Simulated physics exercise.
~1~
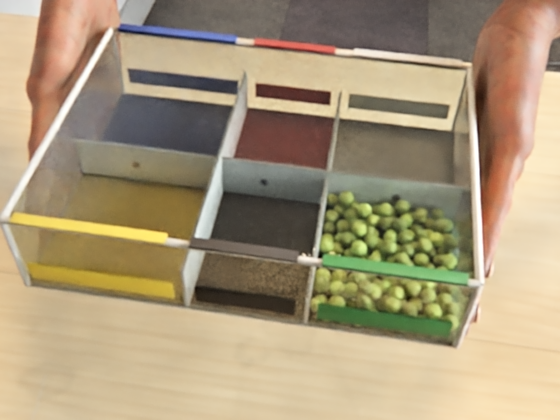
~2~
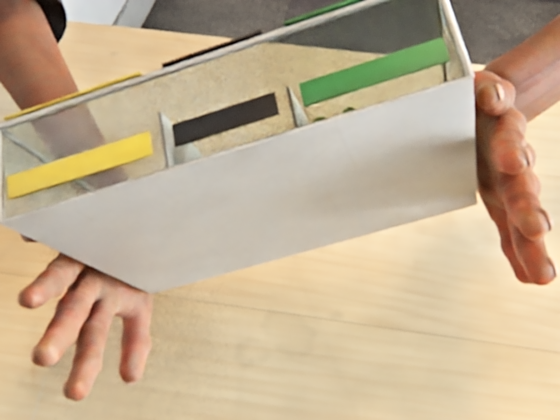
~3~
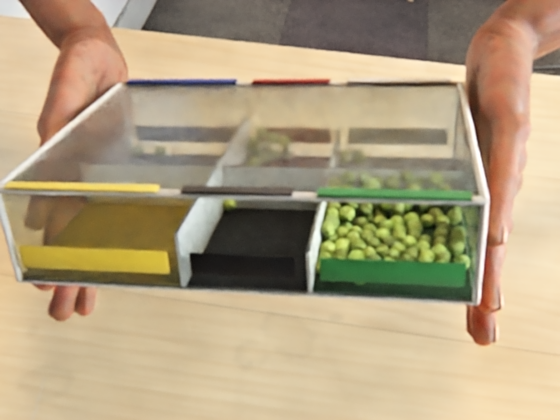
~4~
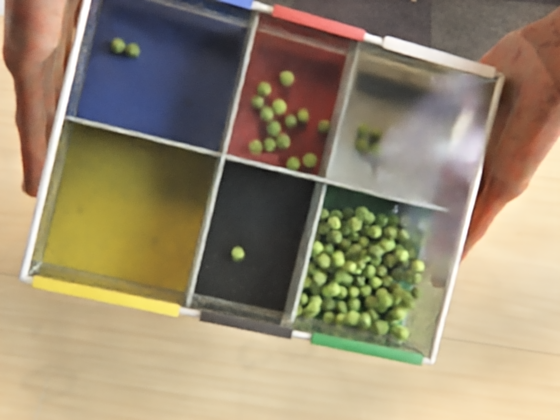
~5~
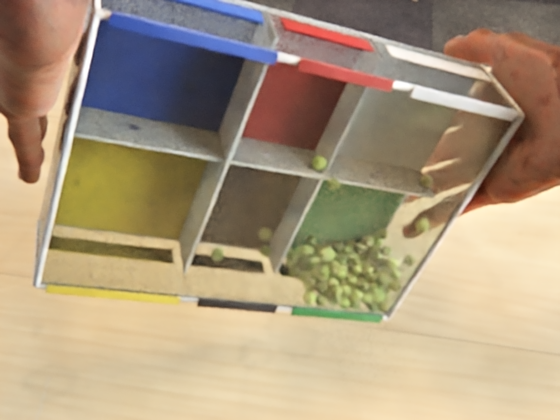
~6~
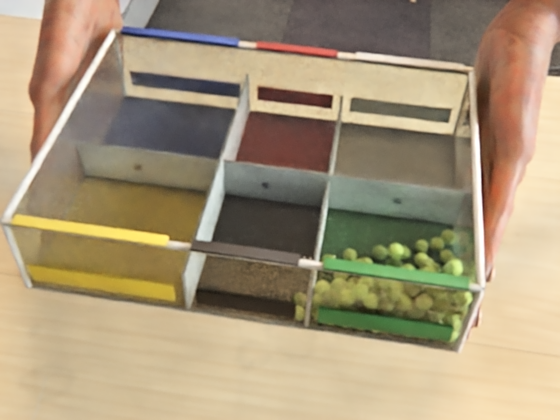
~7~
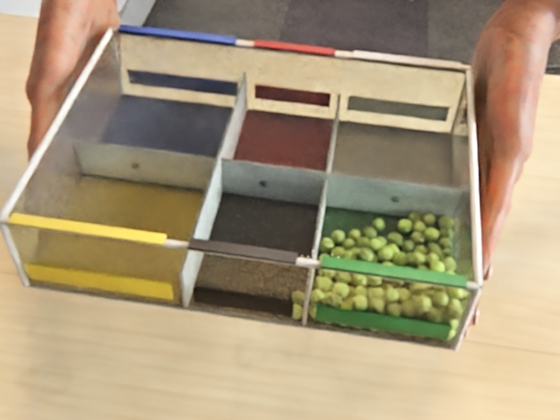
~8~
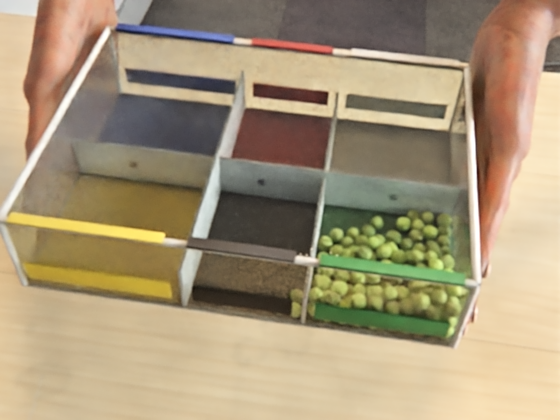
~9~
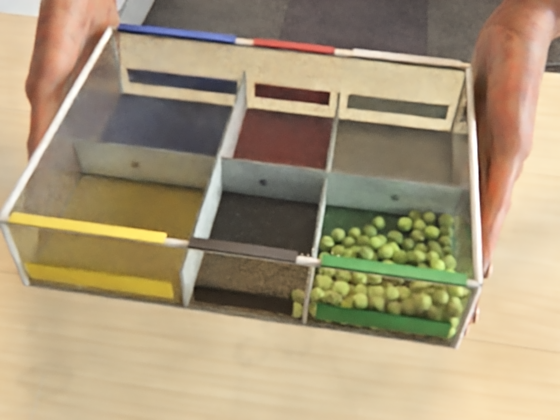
A shallow, clear-lidded box of six coloured compartments is held between two hands above a pale wooden surface, with a heap of green peas in the green compartment at the lower right. The hands tip it steeply so that its plain pale side faces the viewer and the peas are mostly hidden. It swings back, and peas appear in some other compartments, including several in the red one and two in the blue. The box tilts further the other way, and most peas gather near the green corner. Finally it returns to its starting position and stays nearly still, with the visible peas clustered in green.
